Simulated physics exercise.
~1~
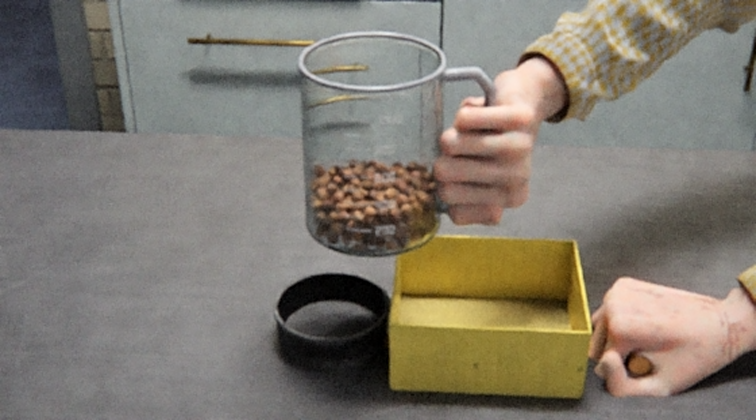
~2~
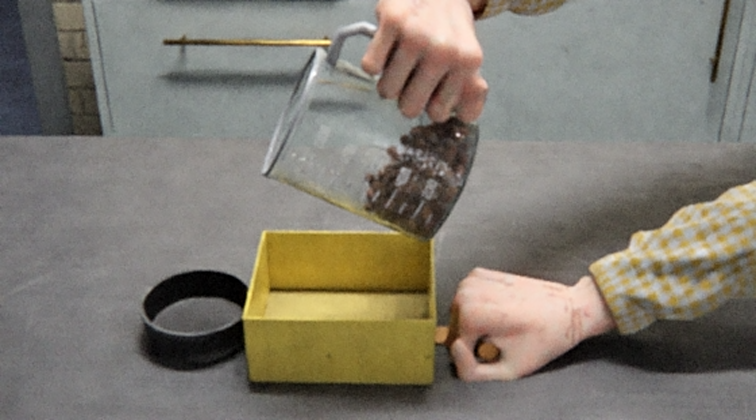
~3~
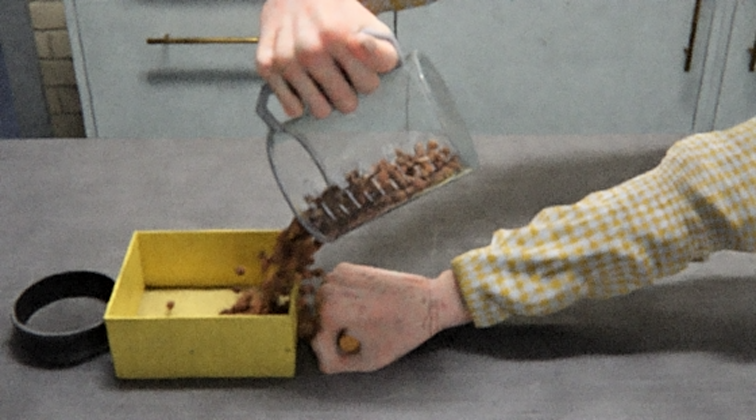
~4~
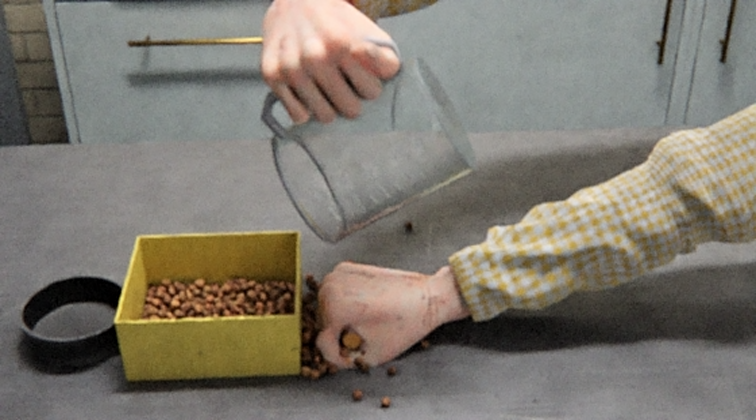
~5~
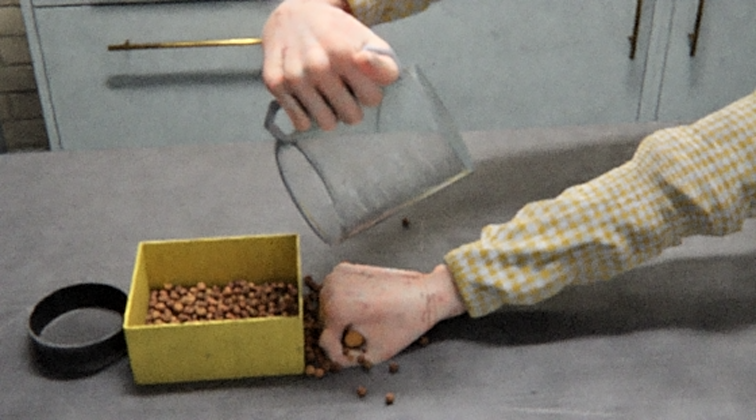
On a dark tabletop before pale cabinets, one hand slides a yellow tin and a black dish left while another tips a clear jug, pouring small brown balls mostly into the tin; some scatter outside beside the hand, and the jug ends empty, still tilted, with the dish empty.
